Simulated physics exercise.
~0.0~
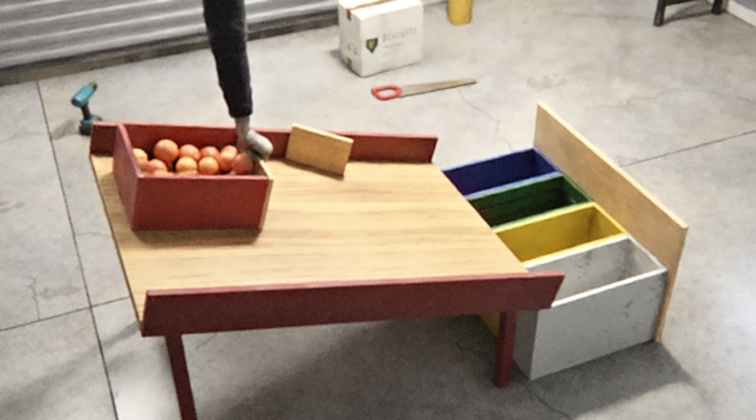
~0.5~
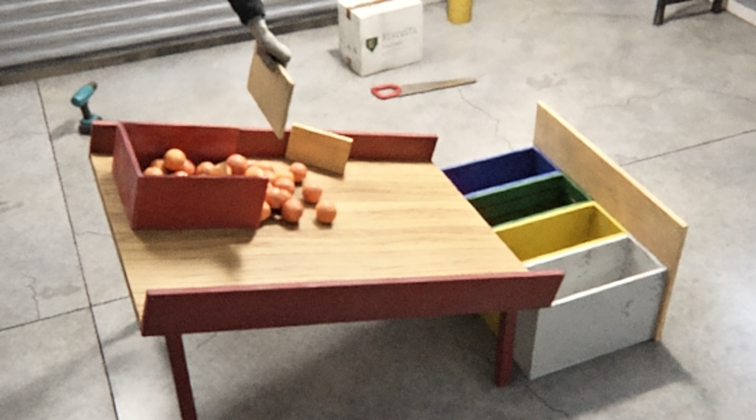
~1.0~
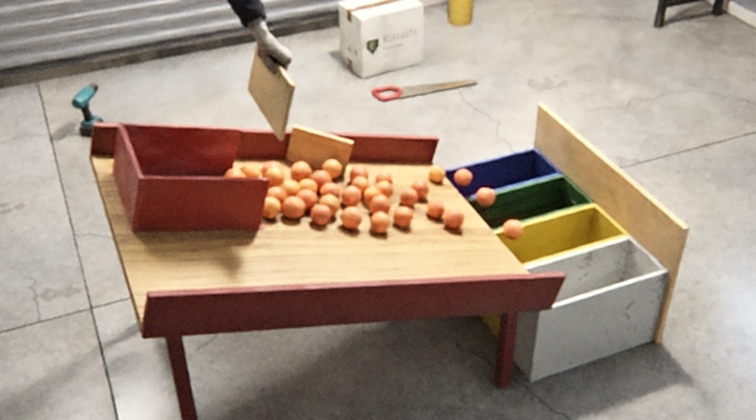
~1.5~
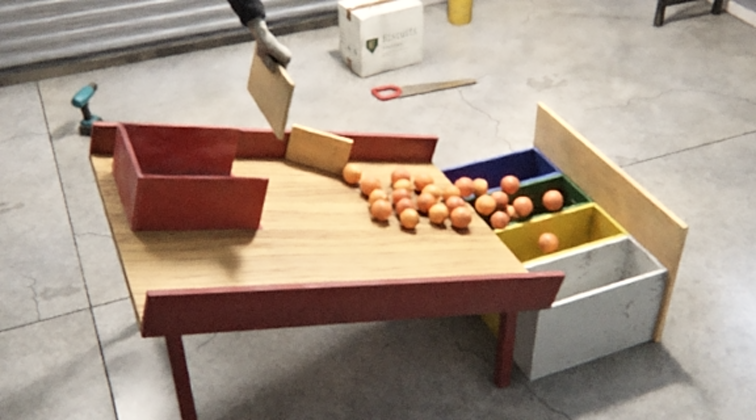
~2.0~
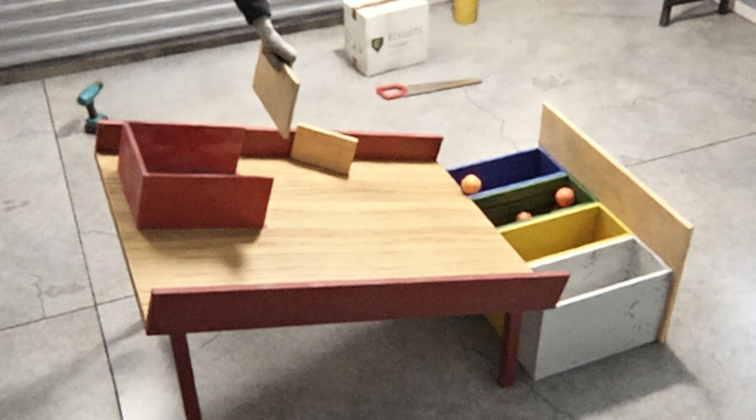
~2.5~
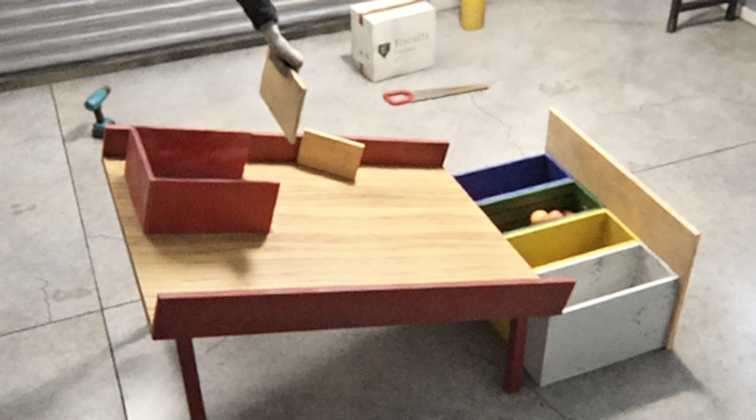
A gloved hand lifts a board, and orange balls roll down into the coloured bins.
